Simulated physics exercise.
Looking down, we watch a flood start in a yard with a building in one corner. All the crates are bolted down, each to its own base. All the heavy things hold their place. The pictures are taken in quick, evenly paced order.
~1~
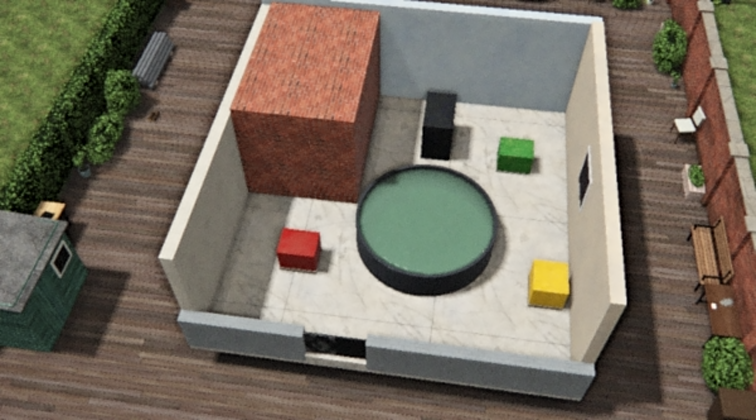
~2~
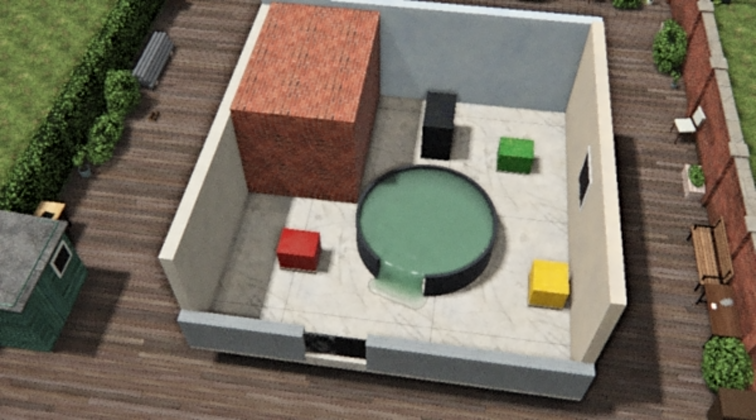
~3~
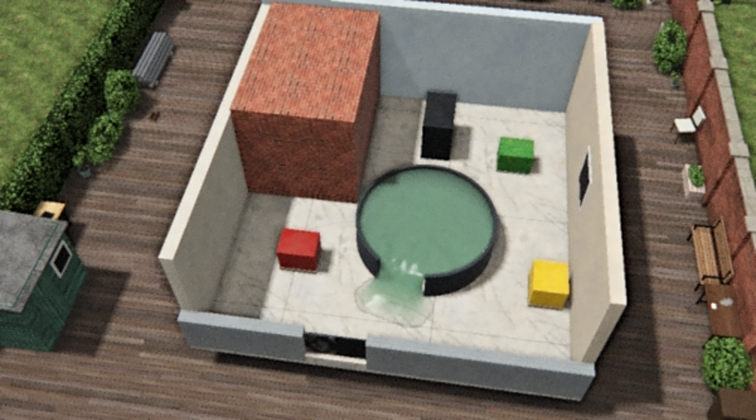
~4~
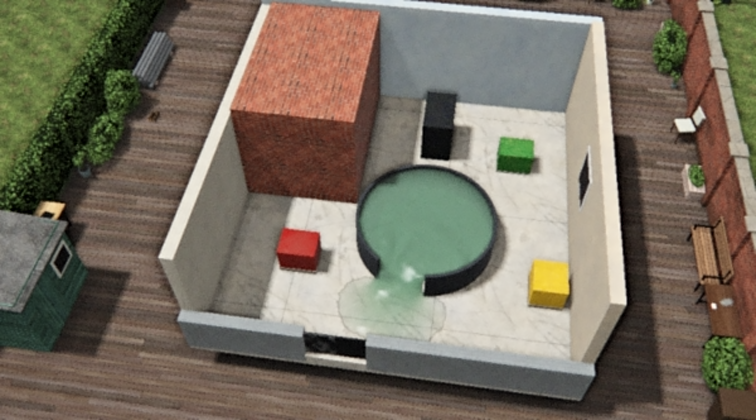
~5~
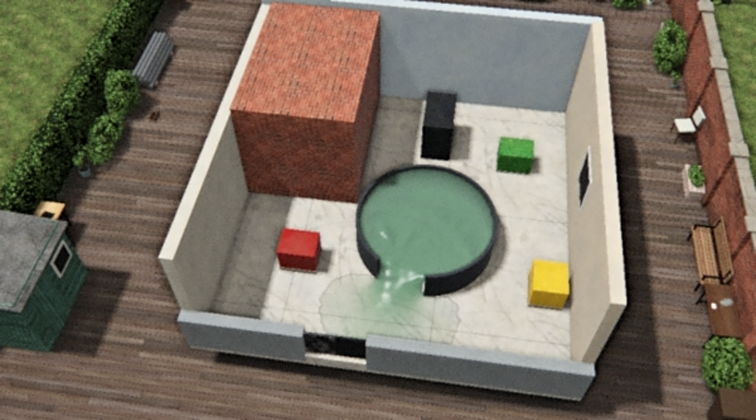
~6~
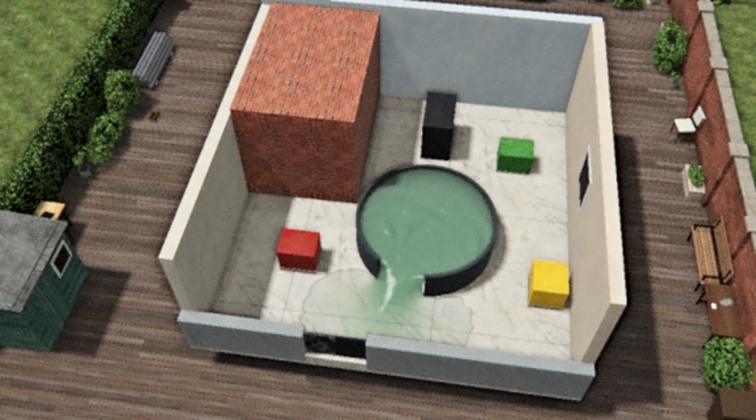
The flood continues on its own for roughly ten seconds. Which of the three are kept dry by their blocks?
The red crate will be touched. The green crate will be touched. The yellow crate will be touched.
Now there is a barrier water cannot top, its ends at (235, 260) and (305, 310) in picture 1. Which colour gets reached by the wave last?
I'd pick the one in green.
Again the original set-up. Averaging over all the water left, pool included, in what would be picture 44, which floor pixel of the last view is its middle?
That puts it at around (388, 266).
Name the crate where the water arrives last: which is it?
I'd say the green-painted one is last.
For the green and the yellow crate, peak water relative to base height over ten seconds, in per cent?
I'd say 180 per cent for the first one and 260 per cent for the second.
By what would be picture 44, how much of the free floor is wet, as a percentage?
About 75 per cent.
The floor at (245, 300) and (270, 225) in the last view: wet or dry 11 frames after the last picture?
Taking the two points in turn, the first is waterlogged and the second is spared.
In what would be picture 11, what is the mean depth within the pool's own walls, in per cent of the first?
Close to 80 %.
A moment on, water covers 20 % of the floor; the red crate water round its plinth, the green crate not reached, the yellow crate not reached.
Next, water covers 30 % of the floor; the red crate water round its plinth, the green crate not reached, the yellow crate not reached.
Then, water covers 50 % of the floor; the red crate water round its plinth, the green crate not reached, the yellow crate water round its plinth.
Later, water covers 75 % of the floor; the red crate water round its plinth, the green crate water round its plinth, the yellow crate water round its plinth.
In the end, water covers 95 % of the floor; the red crate was topped, the green crate was topped, the yellow crate was topped.
